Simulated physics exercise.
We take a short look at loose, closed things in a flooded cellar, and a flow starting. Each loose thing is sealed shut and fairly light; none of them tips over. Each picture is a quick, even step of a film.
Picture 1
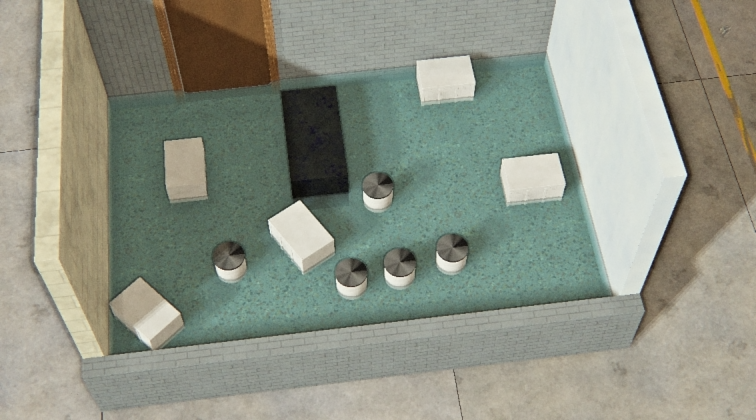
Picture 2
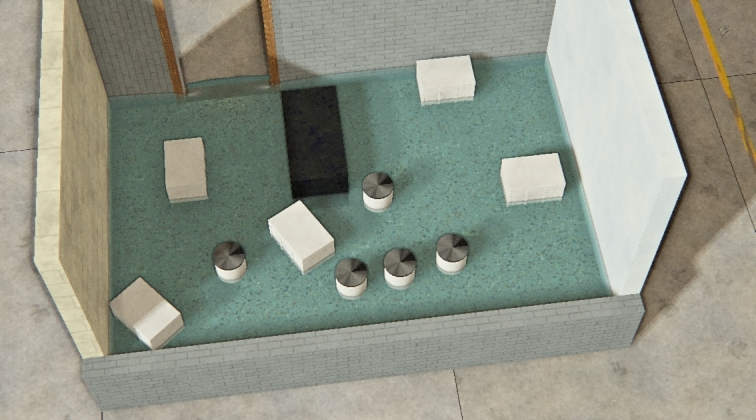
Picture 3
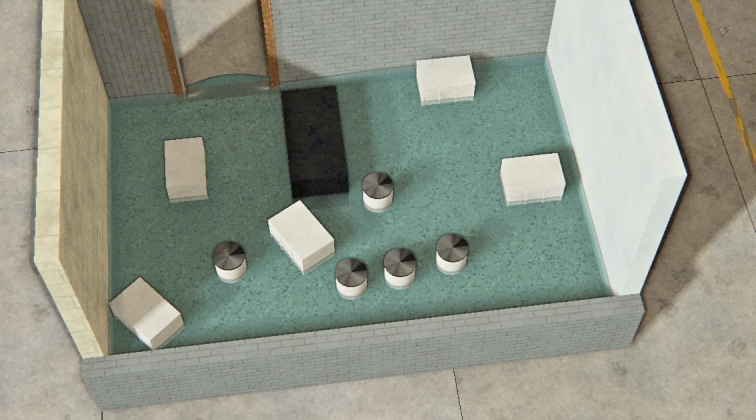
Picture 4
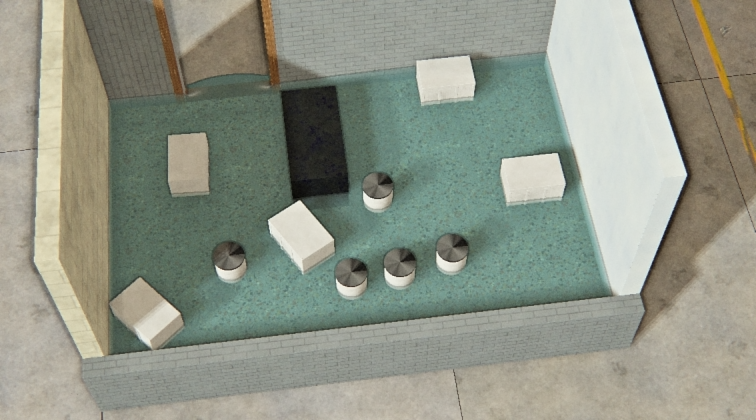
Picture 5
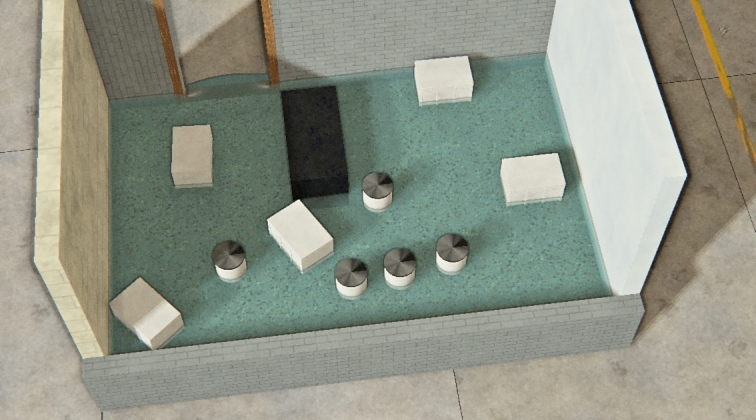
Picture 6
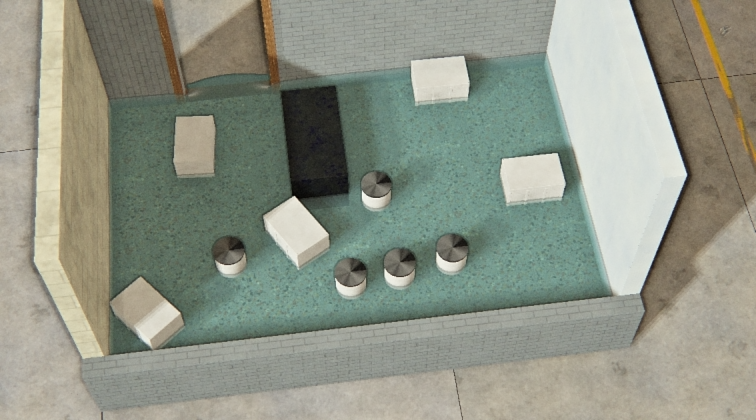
A brown door in the back wall of a flooded room vanished from its frame, then a pale crate on the left drifted toward the opening, and a few other floating things barely shifted.
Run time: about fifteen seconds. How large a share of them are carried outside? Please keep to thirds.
I expect the portion to fall within the middle band.
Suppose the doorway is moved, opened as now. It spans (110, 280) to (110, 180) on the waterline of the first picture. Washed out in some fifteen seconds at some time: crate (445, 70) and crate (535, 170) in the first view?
Well, the first ends up in the room and the second ends up in the room.
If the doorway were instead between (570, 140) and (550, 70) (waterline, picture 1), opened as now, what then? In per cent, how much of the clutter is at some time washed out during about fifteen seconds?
Roughly 40 in a hundred.
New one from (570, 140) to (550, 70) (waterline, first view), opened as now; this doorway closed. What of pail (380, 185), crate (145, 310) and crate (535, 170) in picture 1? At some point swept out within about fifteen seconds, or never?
Outcome for each, in the order asked: Not flushed / not flushed / flushed.
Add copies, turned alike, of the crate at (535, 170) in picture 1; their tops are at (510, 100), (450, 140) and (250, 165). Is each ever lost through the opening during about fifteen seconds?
Taken in the given order, the three: Doesn't escape, doesn't escape and exits at some point.
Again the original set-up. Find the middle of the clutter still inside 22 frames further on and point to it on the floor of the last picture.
Near (304, 214).
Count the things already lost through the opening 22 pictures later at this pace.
I count 3 altogether.
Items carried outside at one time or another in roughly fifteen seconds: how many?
So, 4 of them.
A moment on, 0 of 10 are out; 10 afloat.
Next, 1 of 10 are out; 9 afloat.
Later, 3 of 10 are out; 7 afloat.
In the end, 4 of 10 are out; 6 afloat.
